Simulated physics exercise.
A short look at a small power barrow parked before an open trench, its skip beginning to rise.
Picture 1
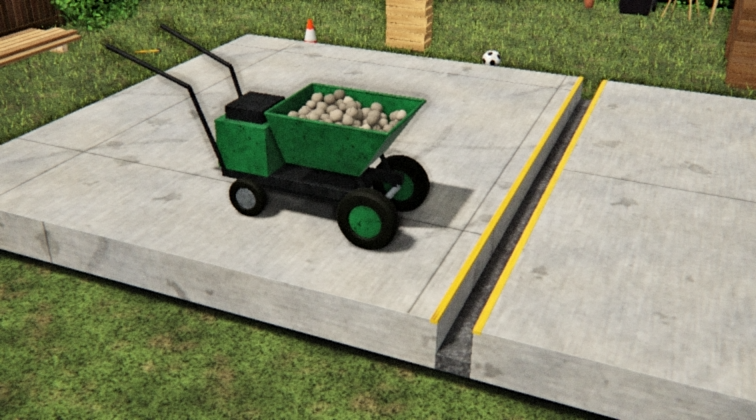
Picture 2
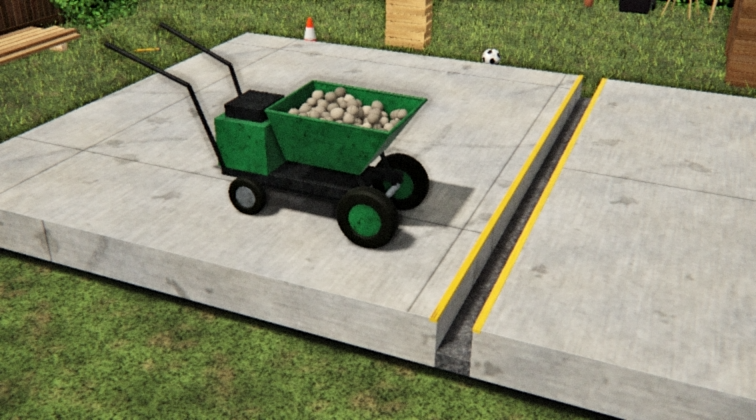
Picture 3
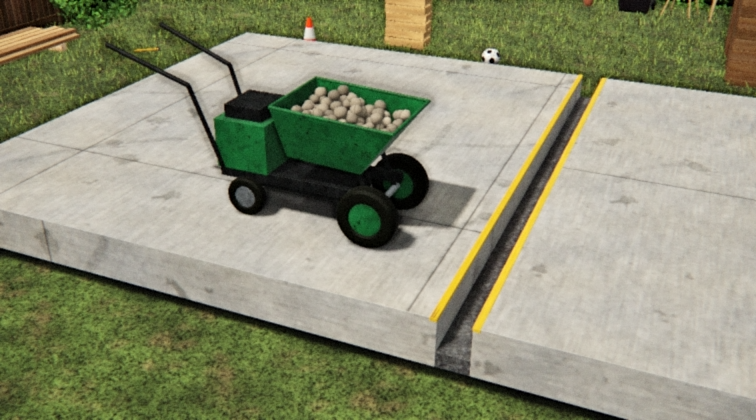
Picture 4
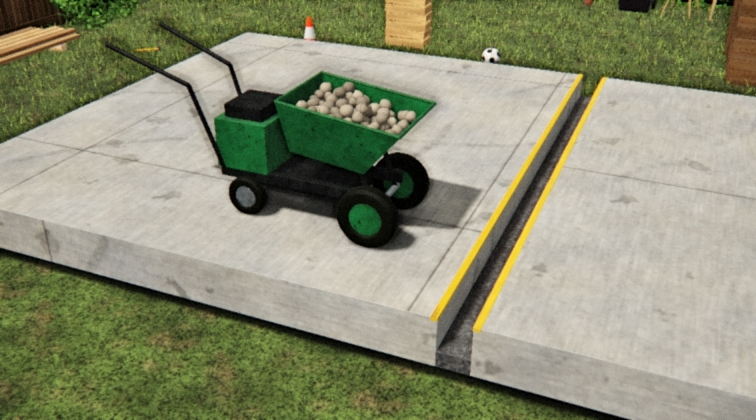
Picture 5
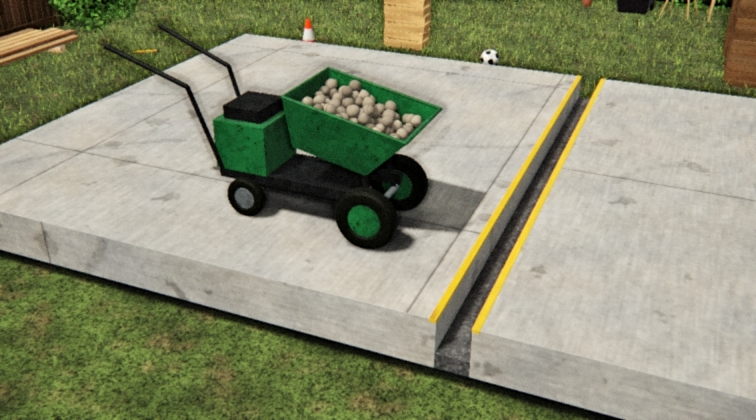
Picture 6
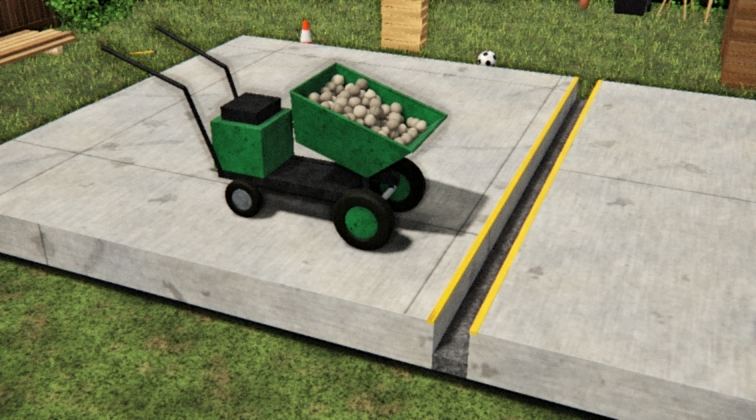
On a concrete slab in a grassy yard, a green power barrow loaded with round pebbles stood before a narrow, yellow-edged trench, and its skip slowly tilted forward to the right while the wheels stayed put.
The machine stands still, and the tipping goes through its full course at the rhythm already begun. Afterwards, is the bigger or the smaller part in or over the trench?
The bigger part is.
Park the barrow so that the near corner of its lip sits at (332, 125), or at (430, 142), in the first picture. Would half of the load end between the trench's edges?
Lab note - position 1: A minority share; position 2: A minority share.
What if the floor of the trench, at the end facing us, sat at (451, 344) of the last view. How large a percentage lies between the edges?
The share comes to around 50 percent.
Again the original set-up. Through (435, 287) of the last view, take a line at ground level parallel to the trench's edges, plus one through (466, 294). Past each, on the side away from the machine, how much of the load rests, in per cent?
Estimate: 100 % and 60 %, respectively.
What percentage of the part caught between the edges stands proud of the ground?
About 25 in a hundred.
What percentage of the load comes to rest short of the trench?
That share comes out near 5 in a hundred.
Soon after the last picture, skip tipped steeply; all in the skip.
A little later, skip tipped right over; most in the skip; a small part in or heaped over the trench; a stray few beyond it; a stray few falling.
Later still, skip tipped right over; a small part in the skip; a stray few short of the trench; about two thirds in or heaped over the trench; about a quarter beyond it.
By the end, skip tipped right over; a stray few in the skip; a small part short of the trench; about two thirds in or heaped over the trench; about a quarter beyond it.
